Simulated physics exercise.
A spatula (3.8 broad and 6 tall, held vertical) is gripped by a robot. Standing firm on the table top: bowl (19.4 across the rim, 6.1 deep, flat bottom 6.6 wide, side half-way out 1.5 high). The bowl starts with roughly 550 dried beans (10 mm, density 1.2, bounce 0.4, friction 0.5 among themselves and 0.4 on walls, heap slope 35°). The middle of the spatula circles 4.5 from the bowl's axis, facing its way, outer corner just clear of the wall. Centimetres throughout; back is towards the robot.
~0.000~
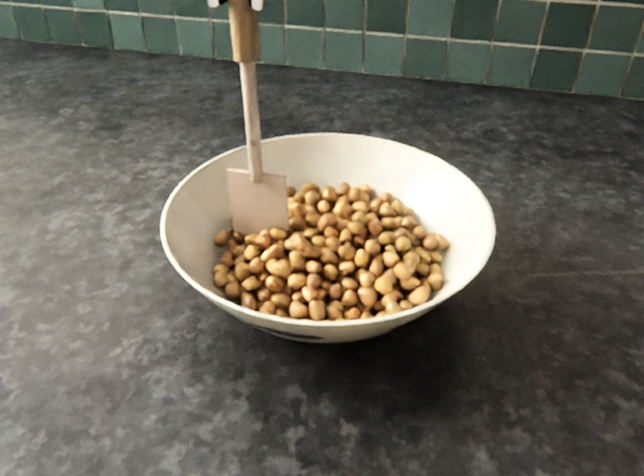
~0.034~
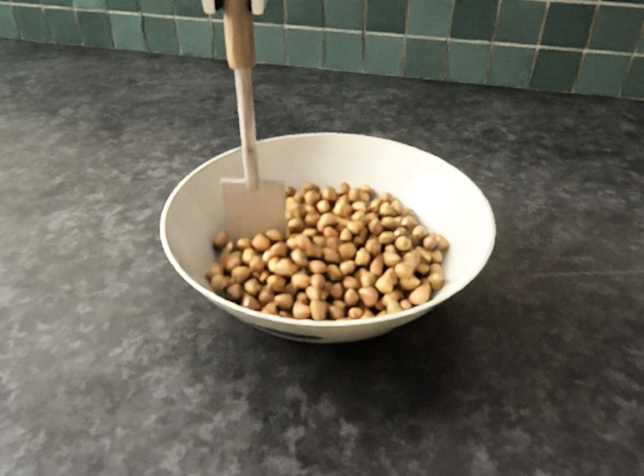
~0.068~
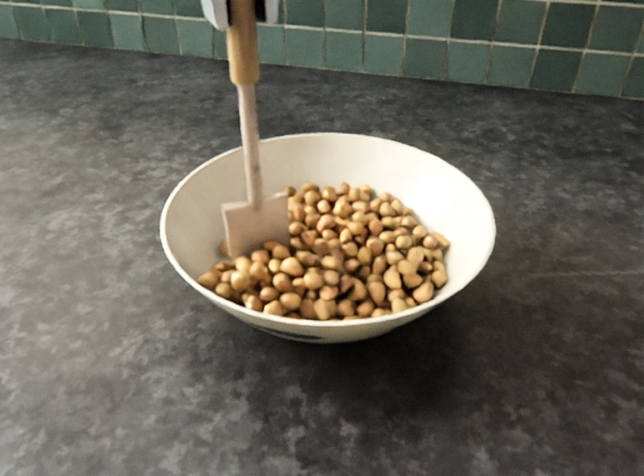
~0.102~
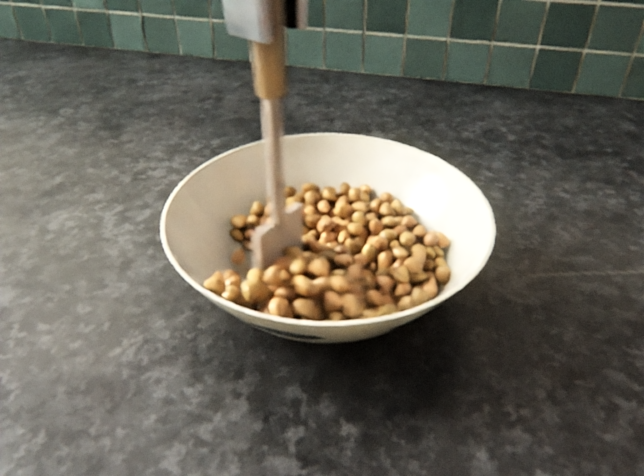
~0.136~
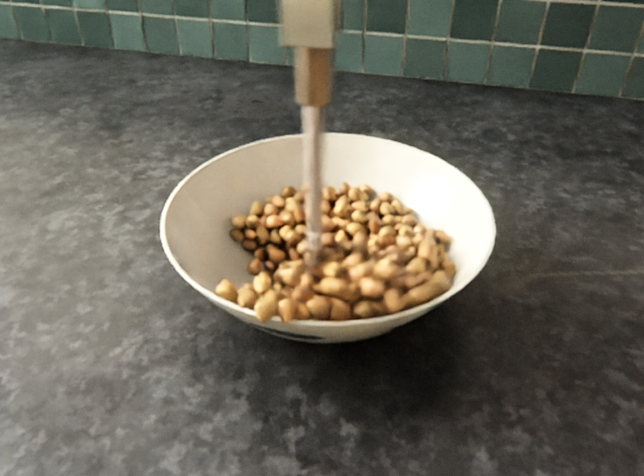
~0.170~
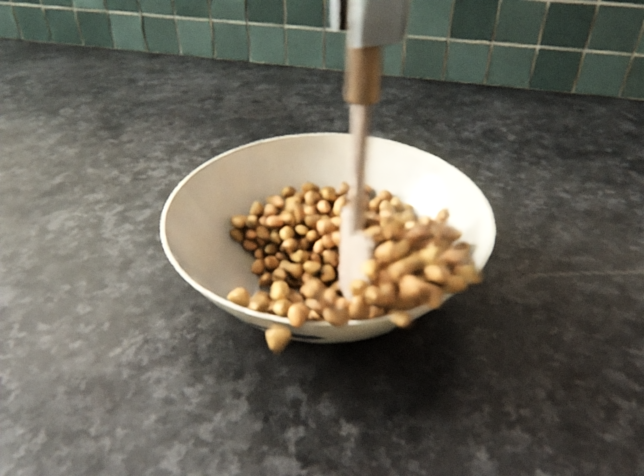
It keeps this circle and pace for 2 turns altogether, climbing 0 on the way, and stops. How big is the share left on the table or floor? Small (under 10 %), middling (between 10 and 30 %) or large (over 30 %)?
Answer: Large; over 30 % of the dried beans finish on the table or floor.
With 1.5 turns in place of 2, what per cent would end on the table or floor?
It would be near 35 per cent.
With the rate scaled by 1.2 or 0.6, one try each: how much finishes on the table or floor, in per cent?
Some 45 and 15 per cent.
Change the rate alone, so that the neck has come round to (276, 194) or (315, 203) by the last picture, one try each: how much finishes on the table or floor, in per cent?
Some 15 and 25 per cent.
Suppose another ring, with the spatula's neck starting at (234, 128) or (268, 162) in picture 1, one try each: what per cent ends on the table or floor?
Some 30 and 20 per cent.
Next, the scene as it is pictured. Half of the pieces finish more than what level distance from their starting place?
Some 12 cm.
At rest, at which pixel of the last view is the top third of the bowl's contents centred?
Around (250, 256).
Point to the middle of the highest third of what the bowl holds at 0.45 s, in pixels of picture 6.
Near (226, 213).
After 0.45 s, 356° round, highest piece 9 above the table; 442 in the bowl, 85 on the table or floor, 26 in flight or on the tool.
After 0.73 s, 228° round, highest piece 8 above the table; 364 in the bowl, 172 on the table or floor, 17 in flight or on the tool.
After 1.07 s, 0° round, highest piece 6 above the table; 344 in the bowl, 209 on the table or floor.
After 1.77 s, 0° round, highest piece 6 above the table; 344 in the bowl, 209 on the table or floor.
In the end, 344 in the bowl, 209 on the table or floor. That is 38 % on the table or floor.
